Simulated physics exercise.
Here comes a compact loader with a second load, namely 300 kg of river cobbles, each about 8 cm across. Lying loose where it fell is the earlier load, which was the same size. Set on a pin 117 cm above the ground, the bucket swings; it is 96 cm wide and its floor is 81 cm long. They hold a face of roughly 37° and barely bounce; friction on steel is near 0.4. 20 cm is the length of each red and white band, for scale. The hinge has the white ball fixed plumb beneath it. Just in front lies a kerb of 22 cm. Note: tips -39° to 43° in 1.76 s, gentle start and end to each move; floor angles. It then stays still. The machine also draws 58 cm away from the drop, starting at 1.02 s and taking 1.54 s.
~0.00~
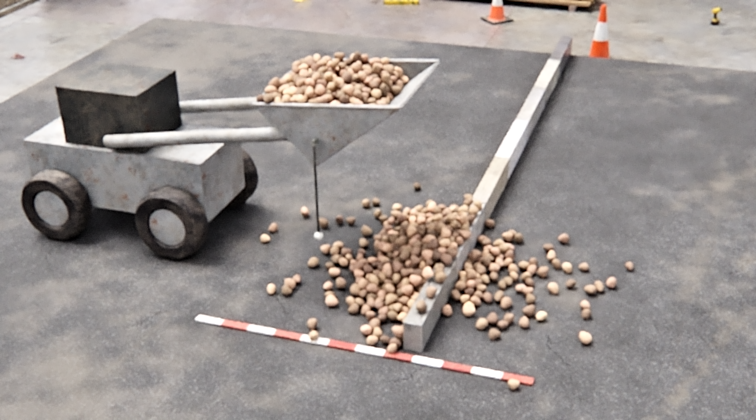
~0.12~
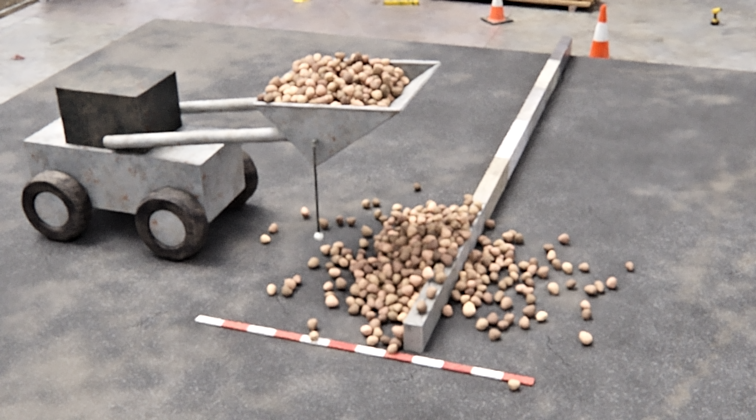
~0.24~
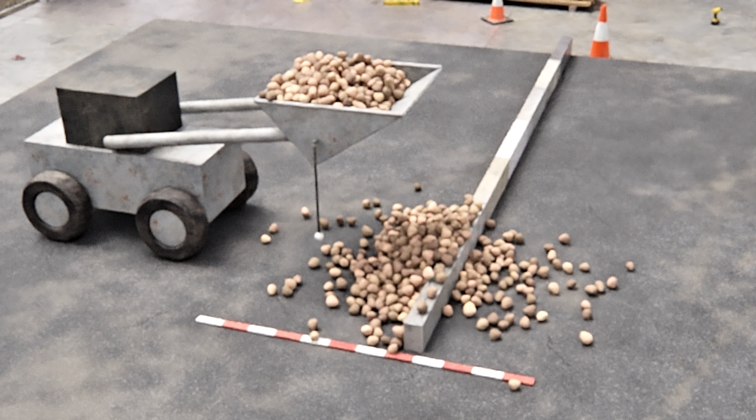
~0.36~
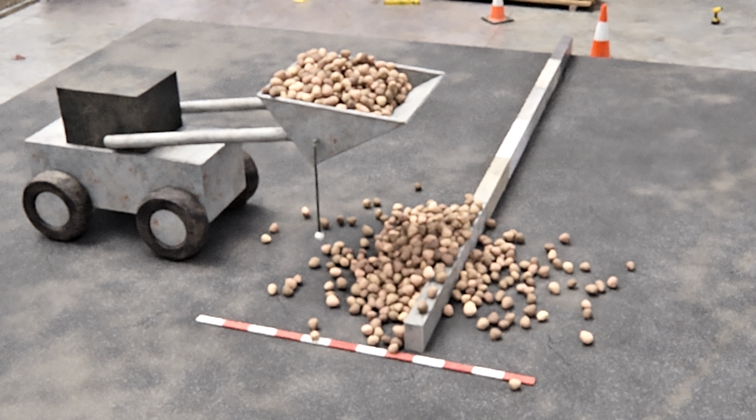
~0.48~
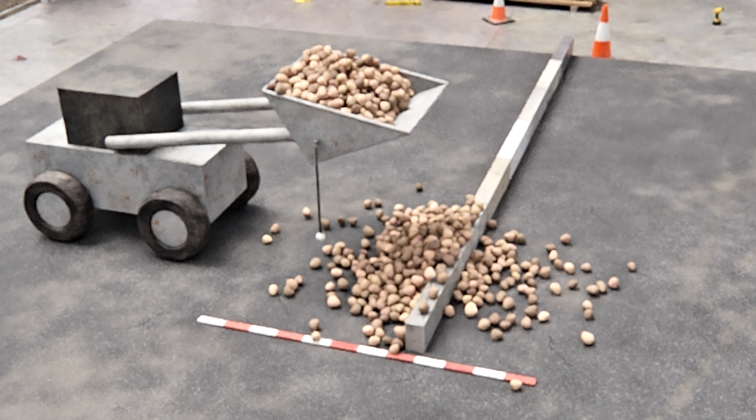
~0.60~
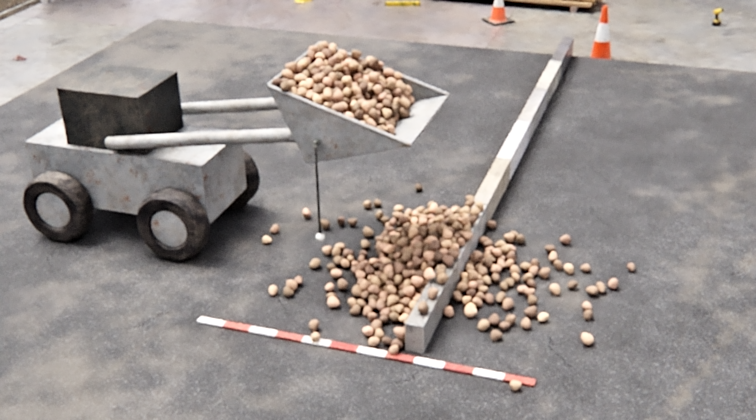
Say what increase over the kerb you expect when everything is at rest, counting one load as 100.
Some 9 per cent is added.
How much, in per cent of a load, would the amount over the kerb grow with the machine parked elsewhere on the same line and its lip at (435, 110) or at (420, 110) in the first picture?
Around 40 percent, then around 20 percent.
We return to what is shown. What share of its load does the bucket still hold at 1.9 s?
Roughly 5 parts in a hundred of the load.
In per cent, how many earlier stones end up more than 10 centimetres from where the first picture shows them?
10 per cent.
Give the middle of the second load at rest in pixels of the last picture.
I'd say close to (398, 245).
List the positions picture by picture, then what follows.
In the first frame, the bucket is at -39°, its lip at (400, 108); the top of the load is at (356, 65). The earlier load is highest near (447, 232), 31 cm above ground level, 83 % on this side of the kerb, 17 % over the kerb.
In the second frame, lip at (400, 110), floor tilted -38°, highest stones at (354, 65); the stones move at 0.1 m/s on average.
In the third frame, lip at (403, 115), floor tilted -35°, highest stones at (345, 65); the stones move at 0.1 m/s on average.
In the fourth frame, the bucket is at -30°, its lip at (406, 123); the top of the load is at (325, 60); the stones move at 0.2 m/s on average.
In the fifth frame, the bucket is at -24°, its lip at (410, 133); the top of the load is at (324, 57); the stones move at 0.2 m/s on average.
In the sixth frame, the bucket is at -17°, its lip at (411, 145); the top of the load is at (319, 53); the stones move at 0.3 m/s on average.
After 1.3 s the floor is at 30°; in per cent of one load, 86 in the bucket, 98 on this side of the kerb, 17 over the kerb; the foremost stones are at (599, 294).
After 1.9 s the floor is at 43°; in per cent of one load, 7 in the bucket, 171 on this side of the kerb, 23 over the kerb; the foremost stones are at (599, 294).
After 3.0 s the floor is at 43°; in per cent of one load, 0 in the bucket, 175 on this side of the kerb, 26 over the kerb; the foremost stones are at (599, 294).
After 5.4 s the floor is at 43°; in per cent of one load, 0 in the bucket, 175 on this side of the kerb, 26 over the kerb; the foremost stones are at (599, 294). Net gain over the kerb, 9.
